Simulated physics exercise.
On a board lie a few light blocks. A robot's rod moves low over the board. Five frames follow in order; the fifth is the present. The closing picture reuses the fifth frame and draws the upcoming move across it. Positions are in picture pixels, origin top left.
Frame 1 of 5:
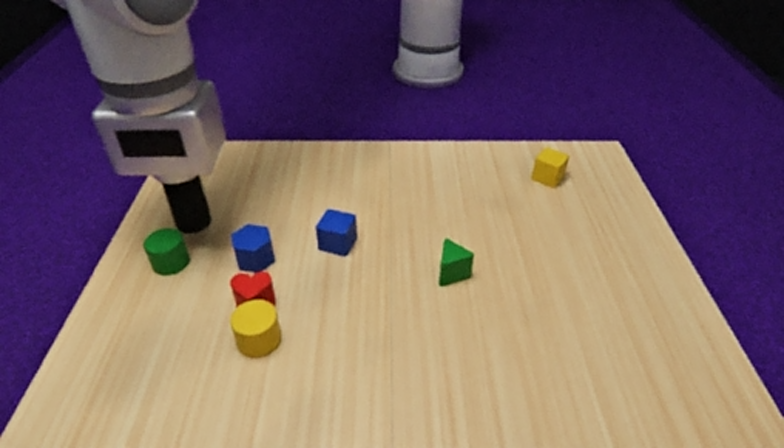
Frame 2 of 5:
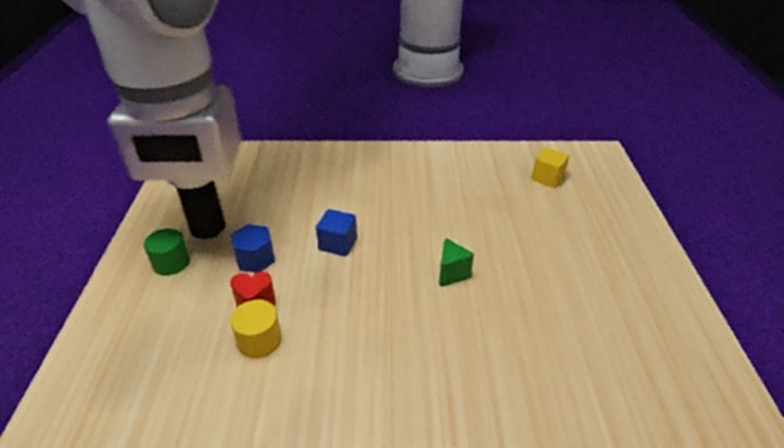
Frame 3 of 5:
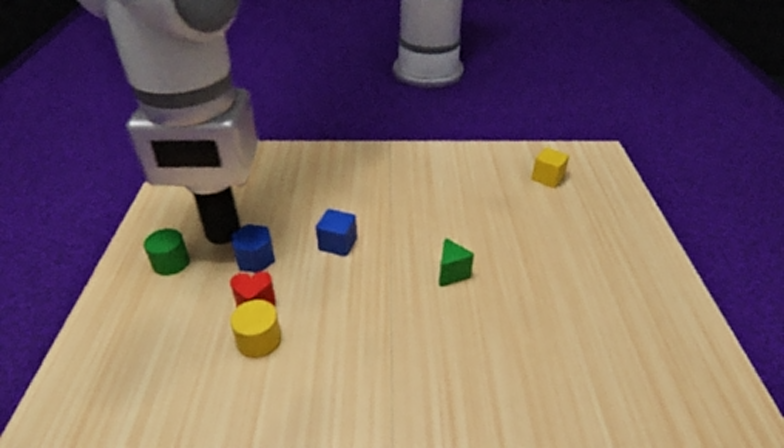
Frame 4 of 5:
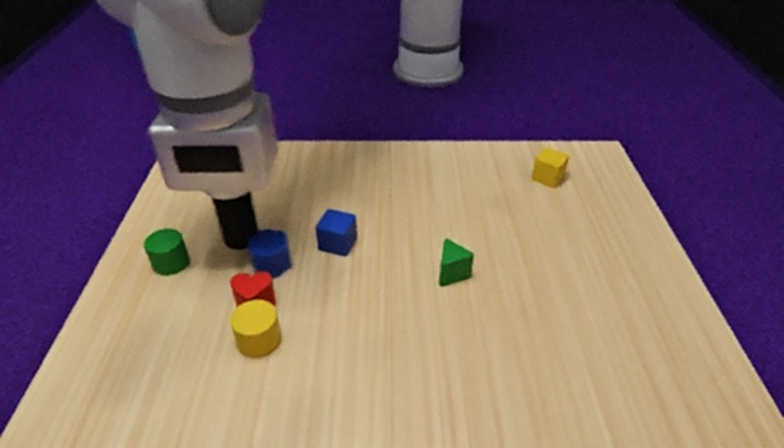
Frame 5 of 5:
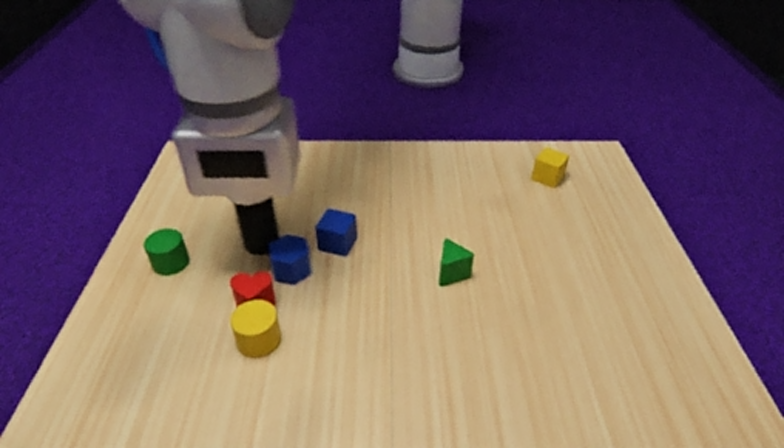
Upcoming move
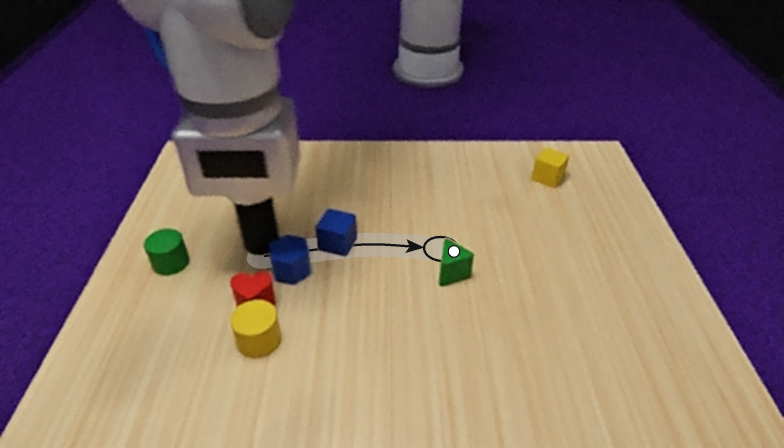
A pale wooden board on a purple surface is seen from above at an angle, the view staying still. On it lie a green cylinder at left, a blue hexagonal block, a blue cube, a red heart above a yellow cylinder, a green triangular block right of centre and a yellow cube at upper right. A robot arm's black rod slides rightward from beside the green cylinder, then pushes the blue hexagonal block a short way right and slightly nearer.
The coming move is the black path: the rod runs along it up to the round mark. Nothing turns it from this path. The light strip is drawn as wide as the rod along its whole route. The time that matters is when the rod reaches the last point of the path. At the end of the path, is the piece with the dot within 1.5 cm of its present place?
Yes
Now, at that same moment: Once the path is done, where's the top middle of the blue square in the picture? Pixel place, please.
Around pixel (398, 201).
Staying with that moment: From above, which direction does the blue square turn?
Rotates counter-clockwise.
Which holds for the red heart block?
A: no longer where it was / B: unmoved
B - unmoved.
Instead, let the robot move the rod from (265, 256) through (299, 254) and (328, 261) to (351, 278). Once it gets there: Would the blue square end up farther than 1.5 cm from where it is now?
It seems so.
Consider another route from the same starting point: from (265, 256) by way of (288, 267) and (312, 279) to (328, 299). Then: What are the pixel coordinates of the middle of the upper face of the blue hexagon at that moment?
The centre of its top will be at (366, 280).
The line goes from (265, 256) via (325, 249) and (383, 245), ending at (441, 249); the dot is on the green triangular block.
On the path given first. One third of the way, rod at (323, 236); blue hexagon at (321, 253), turned 75° clockwise; blue square at (358, 215), turned 15° anticlockwise.
Two thirds of the way, rod at (384, 232); blue hexagon at (321, 253), turned 75° clockwise; blue square at (397, 202), turned 100° anticlockwise.
At the end, rod at (443, 236); red heart block unmoved; blue hexagon at (321, 253), turned 75° clockwise; blue square at (398, 201), turned 105° anticlockwise; green triangular block unmoved.
